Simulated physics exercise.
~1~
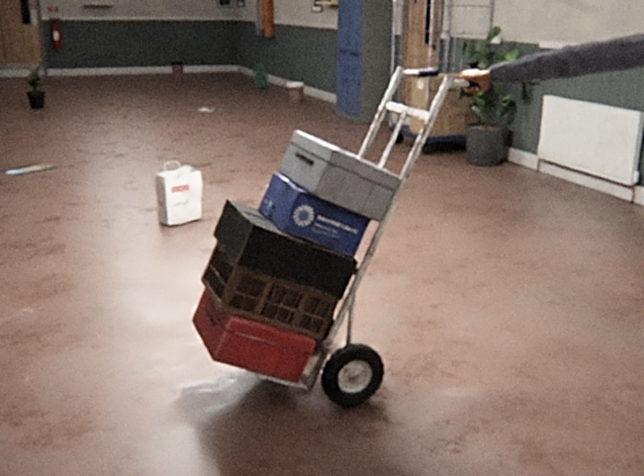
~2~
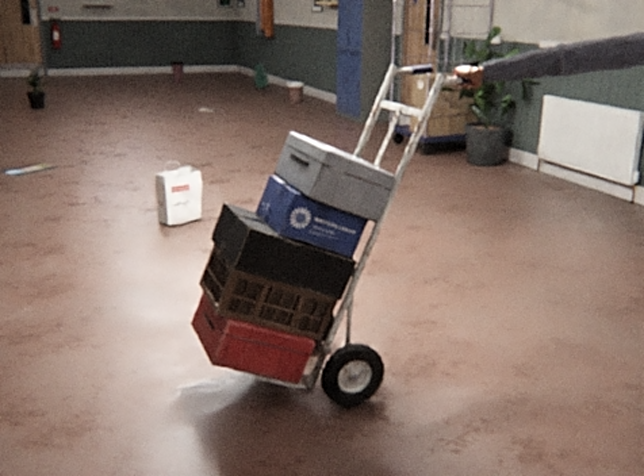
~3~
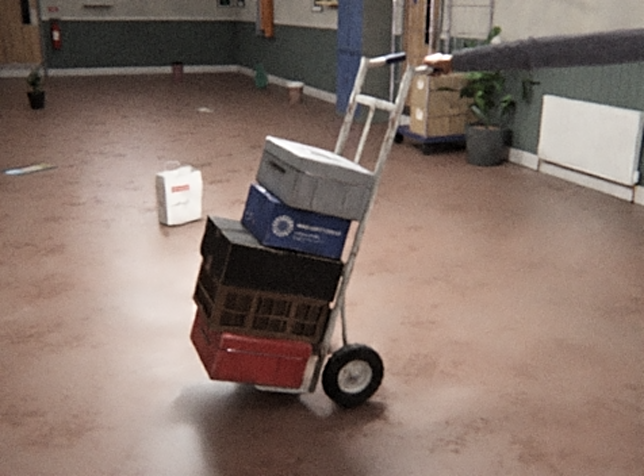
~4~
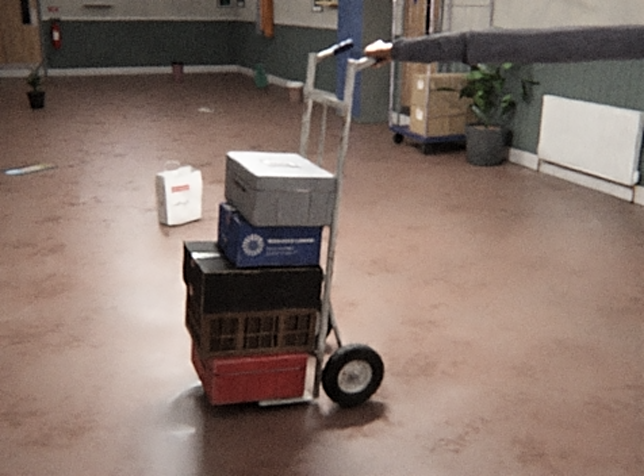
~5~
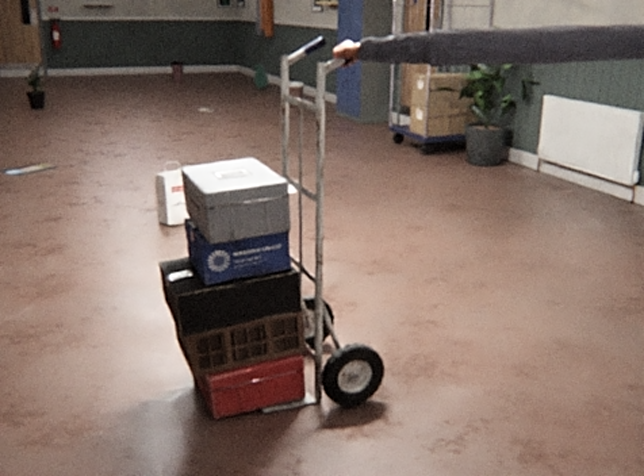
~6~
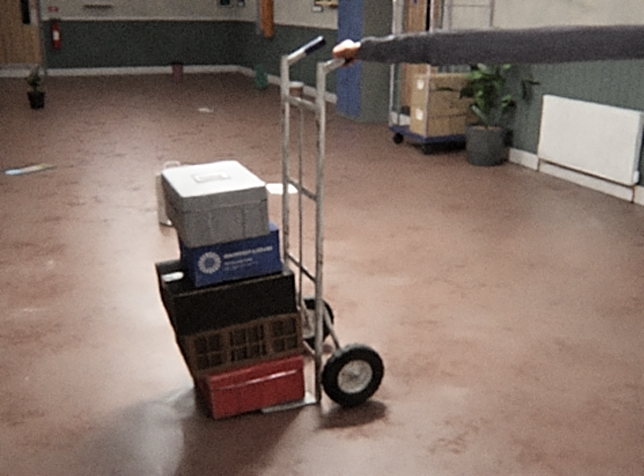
A hand truck stacked with five boxes and crates was swung upright by an outstretched arm until its base met the floor, and then the grey box and the blue one beneath it slid left, ending off-centre but still on the stack.
